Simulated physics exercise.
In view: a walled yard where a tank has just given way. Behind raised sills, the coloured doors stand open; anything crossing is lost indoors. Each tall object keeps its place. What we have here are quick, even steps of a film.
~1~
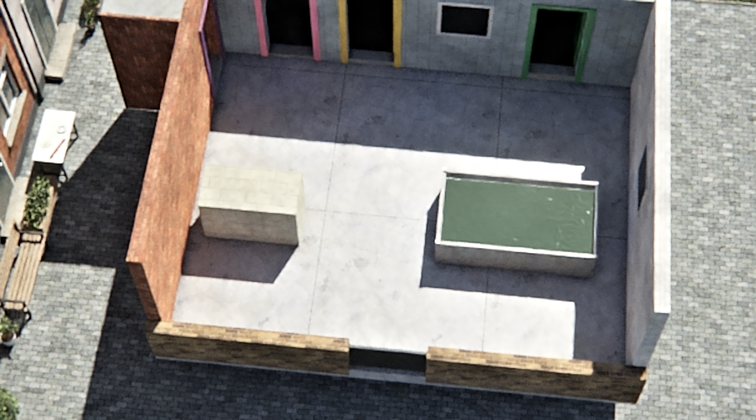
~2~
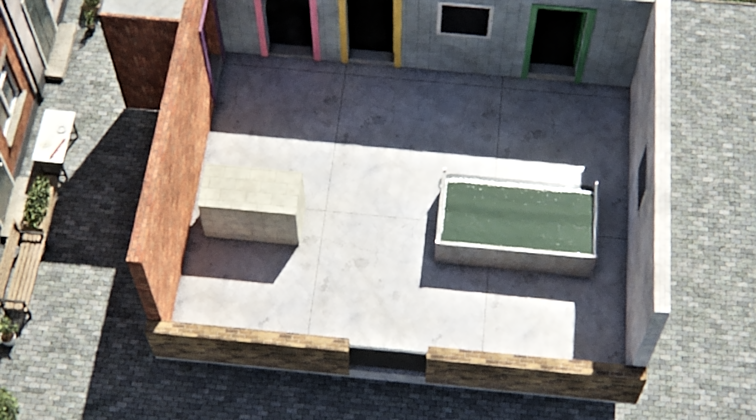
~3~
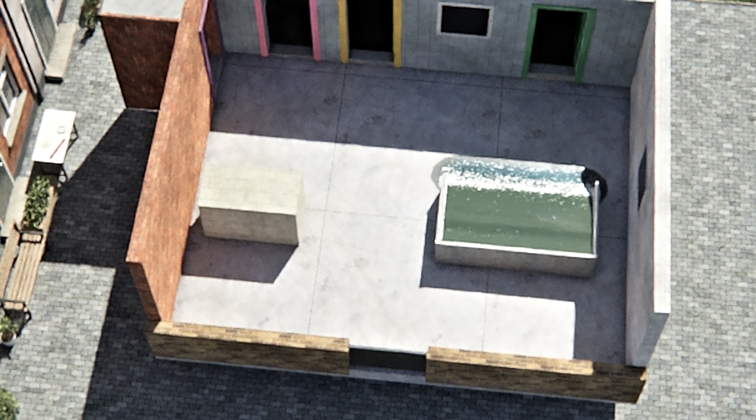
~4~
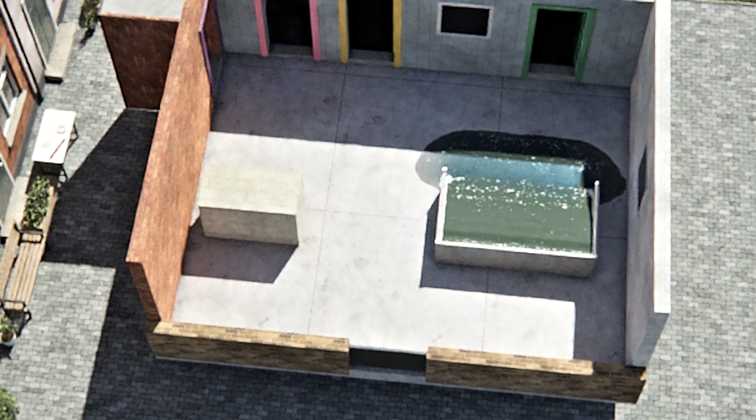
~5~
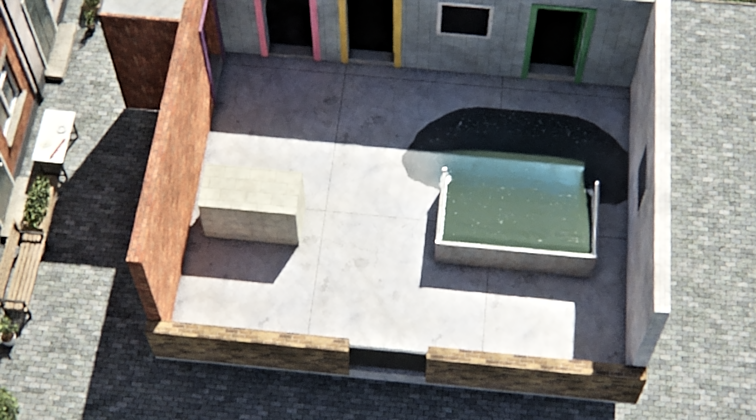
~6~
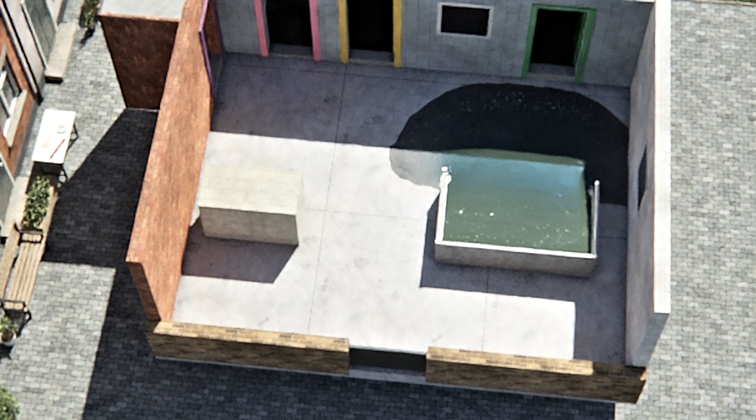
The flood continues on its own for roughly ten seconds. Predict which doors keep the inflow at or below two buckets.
Prediction: The pink door stays at or below, the green door goes above, the yellow door stays at or below, the purple door stays at or below.
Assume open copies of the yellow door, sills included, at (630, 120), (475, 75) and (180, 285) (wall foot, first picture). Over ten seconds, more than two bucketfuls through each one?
Note: Door one overshoots; door two overshoots; door three undershoots.
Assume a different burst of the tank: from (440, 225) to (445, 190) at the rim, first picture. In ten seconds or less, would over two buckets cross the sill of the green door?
Green door: Under the line.
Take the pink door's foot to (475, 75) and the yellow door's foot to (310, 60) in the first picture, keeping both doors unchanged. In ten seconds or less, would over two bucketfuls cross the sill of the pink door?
The pink one overflows.
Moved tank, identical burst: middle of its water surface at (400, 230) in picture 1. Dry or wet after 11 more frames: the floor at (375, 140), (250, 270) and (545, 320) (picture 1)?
In order: Submerged, untouched, untouched.
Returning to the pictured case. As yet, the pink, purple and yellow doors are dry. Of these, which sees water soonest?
That's the yellow door.
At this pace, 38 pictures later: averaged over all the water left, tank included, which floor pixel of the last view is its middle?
I'd point to (439, 182).
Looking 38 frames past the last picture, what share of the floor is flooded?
About 70 in a hundred.
A moment on, water covers 25 % of the floor; the pink door not reached, the green door over two buckets in, the yellow door not reached, the purple door not reached.
Next, water covers 30 % of the floor; the pink door not reached, the green door far over two buckets in, the yellow door wet at the sill, nothing in, the purple door not reached.
Then, water covers 45 % of the floor; the pink door wet at the sill, nothing in, the green door far over two buckets in, the yellow door wet at the sill, nothing in, the purple door wet at the sill, nothing in.
Later, water covers 70 % of the floor; the pink door wet at the sill, nothing in, the green door far over two buckets in, the yellow door wet at the sill, nothing in, the purple door wet at the sill, nothing in.
In the end, water covers 90 % of the floor; the pink door wet at the sill, nothing in, the green door far over two buckets in, the yellow door wet at the sill, nothing in, the purple door wet at the sill, nothing in.
